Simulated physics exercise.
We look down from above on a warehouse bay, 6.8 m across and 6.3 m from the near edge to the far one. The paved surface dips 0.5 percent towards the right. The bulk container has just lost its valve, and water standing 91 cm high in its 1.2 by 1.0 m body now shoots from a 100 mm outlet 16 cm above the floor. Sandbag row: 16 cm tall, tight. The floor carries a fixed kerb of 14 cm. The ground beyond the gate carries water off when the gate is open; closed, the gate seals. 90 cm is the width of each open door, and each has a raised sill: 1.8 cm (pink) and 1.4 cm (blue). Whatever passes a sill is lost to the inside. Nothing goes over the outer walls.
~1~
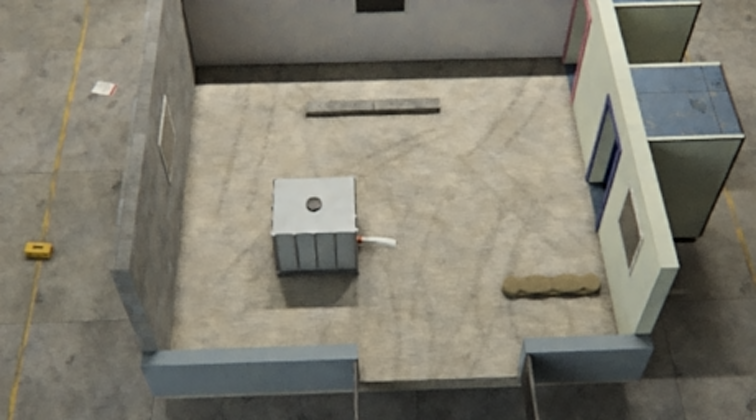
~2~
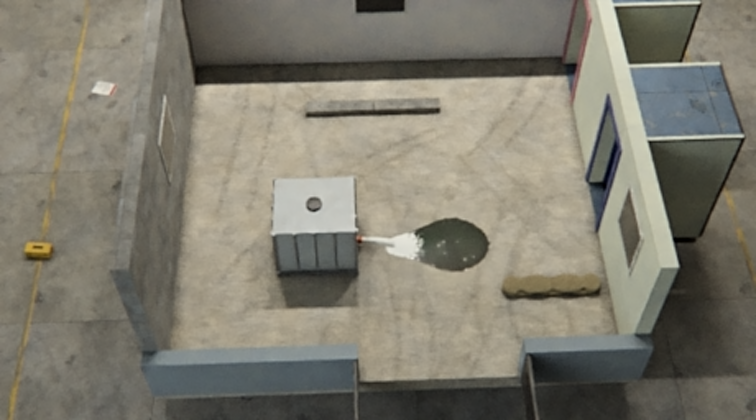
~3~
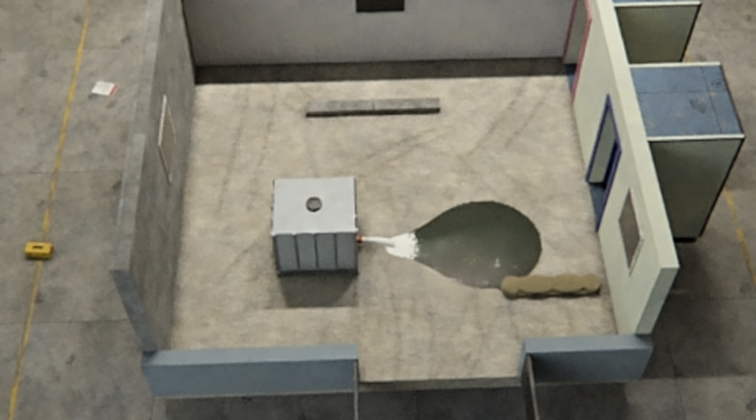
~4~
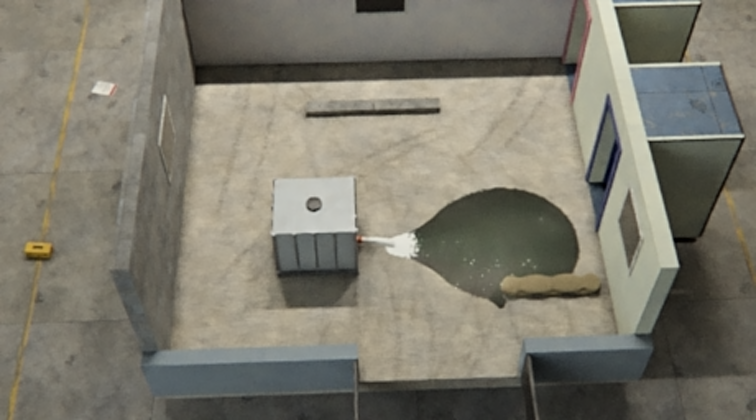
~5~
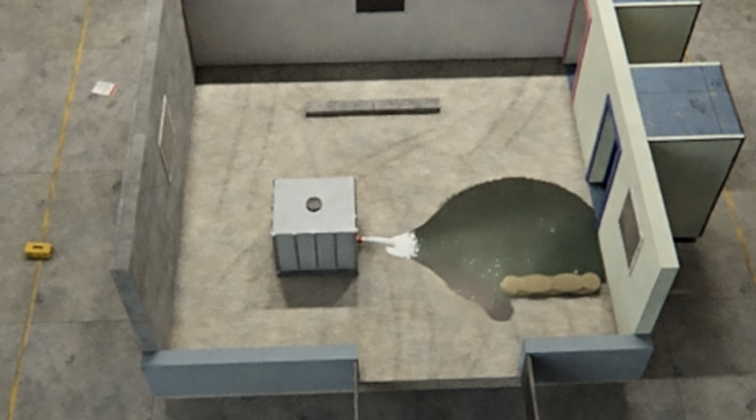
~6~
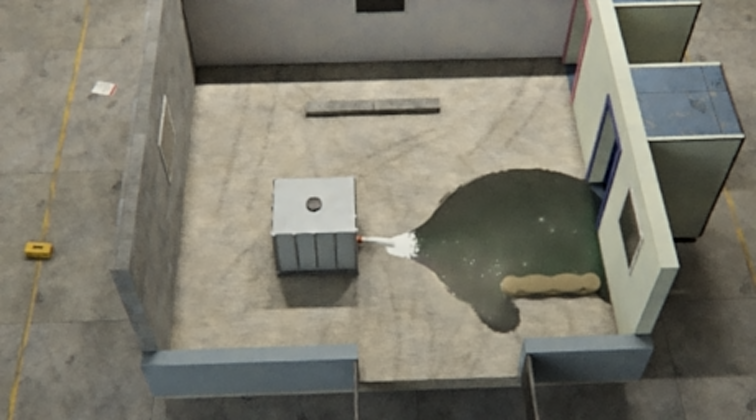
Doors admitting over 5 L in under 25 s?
Pink door: Over; blue door: Over.
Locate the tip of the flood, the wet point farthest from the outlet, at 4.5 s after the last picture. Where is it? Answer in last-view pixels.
Tip position: Roughly (561, 94), last view.
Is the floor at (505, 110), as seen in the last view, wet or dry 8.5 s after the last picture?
Soaked.
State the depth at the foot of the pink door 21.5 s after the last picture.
Close to 3.0 cm of depth.
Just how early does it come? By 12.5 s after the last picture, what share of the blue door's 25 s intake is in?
Fraction in by then: Approx. 60%.
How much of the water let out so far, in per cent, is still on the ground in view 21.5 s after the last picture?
Roughly 78 per cent.
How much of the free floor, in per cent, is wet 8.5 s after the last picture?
Wet share: Near 35 %.
Then, 1.5 s after the last picture water covers 15 % of the floor and is deepest (5 cm) near (402, 246); pink door not reached, blue door 3.3 cm at the sill, 3 L in.
Then, 4.5 s after the last picture water covers 25 % of the floor and is deepest (5 cm) near (402, 246); pink door not reached, blue door 3.4 cm at the sill, 14 L in.
Then, 8.5 s after the last picture water covers 35 % of the floor and is deepest (5 cm) near (402, 246); pink door 2 cm at the sill, 0 L in, blue door 3.4 cm at the sill, 28 L in.
Then, 12.5 s after the last picture water covers 40 % of the floor and is deepest (5 cm) near (402, 246); pink door 2.9 cm at the sill, 2 L in, blue door 3.3 cm at the sill, 43 L in.
Then, 21.5 s after the last picture water covers 55 % of the floor and is deepest (6 cm) near (391, 246); pink door 3.1 cm at the sill, 15 L in, blue door 3 cm at the sill, 69 L in.
